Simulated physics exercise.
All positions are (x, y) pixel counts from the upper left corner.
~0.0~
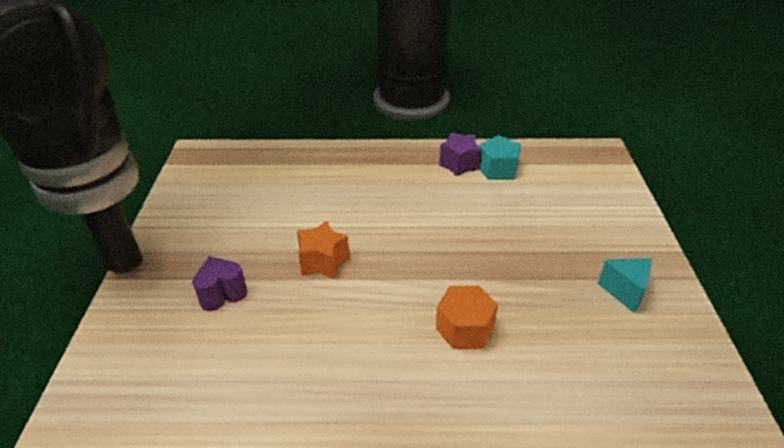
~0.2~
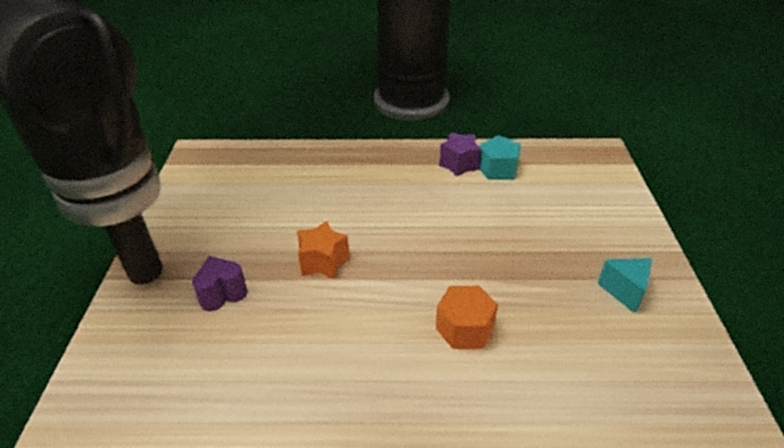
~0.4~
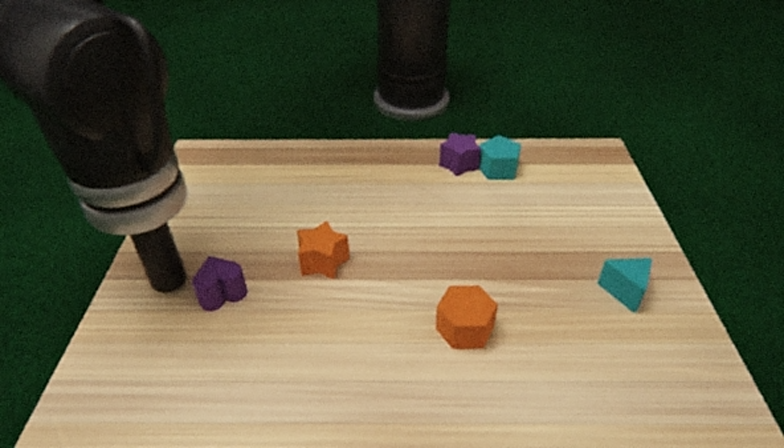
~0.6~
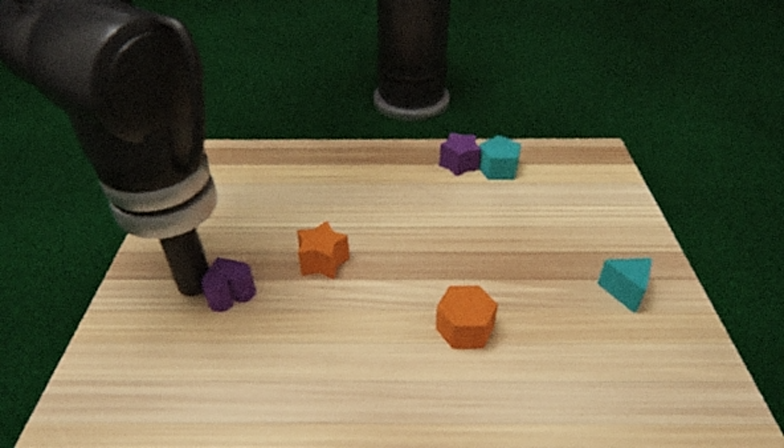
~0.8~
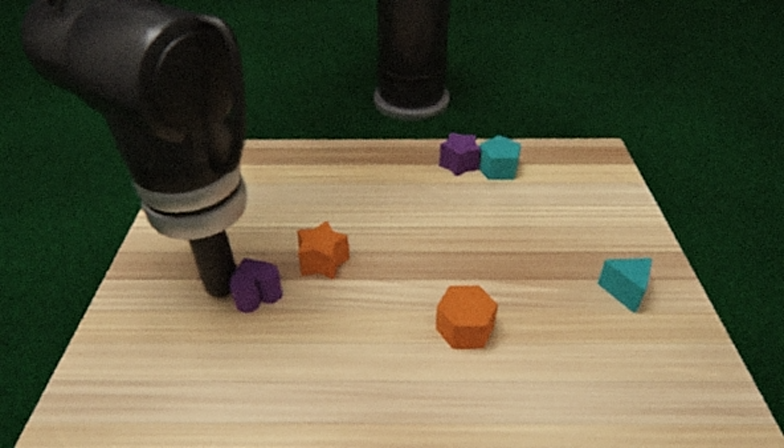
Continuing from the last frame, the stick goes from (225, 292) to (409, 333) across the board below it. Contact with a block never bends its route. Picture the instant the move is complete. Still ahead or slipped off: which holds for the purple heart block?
Slid away.
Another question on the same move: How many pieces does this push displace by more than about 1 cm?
My best guess is that a single block moves over 1 cm.
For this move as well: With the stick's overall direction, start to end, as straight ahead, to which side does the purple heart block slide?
It moves left.
One third of the way, stick (283, 299); purple heart block (317, 279), turned 30° anticlockwise.
Two thirds of the way, stick (345, 313); purple heart block (372, 277), turned 60° anticlockwise.
At the end, stick (409, 326); purple heart block (382, 274), turned 85° anticlockwise; orange hexagonal block unmoved.
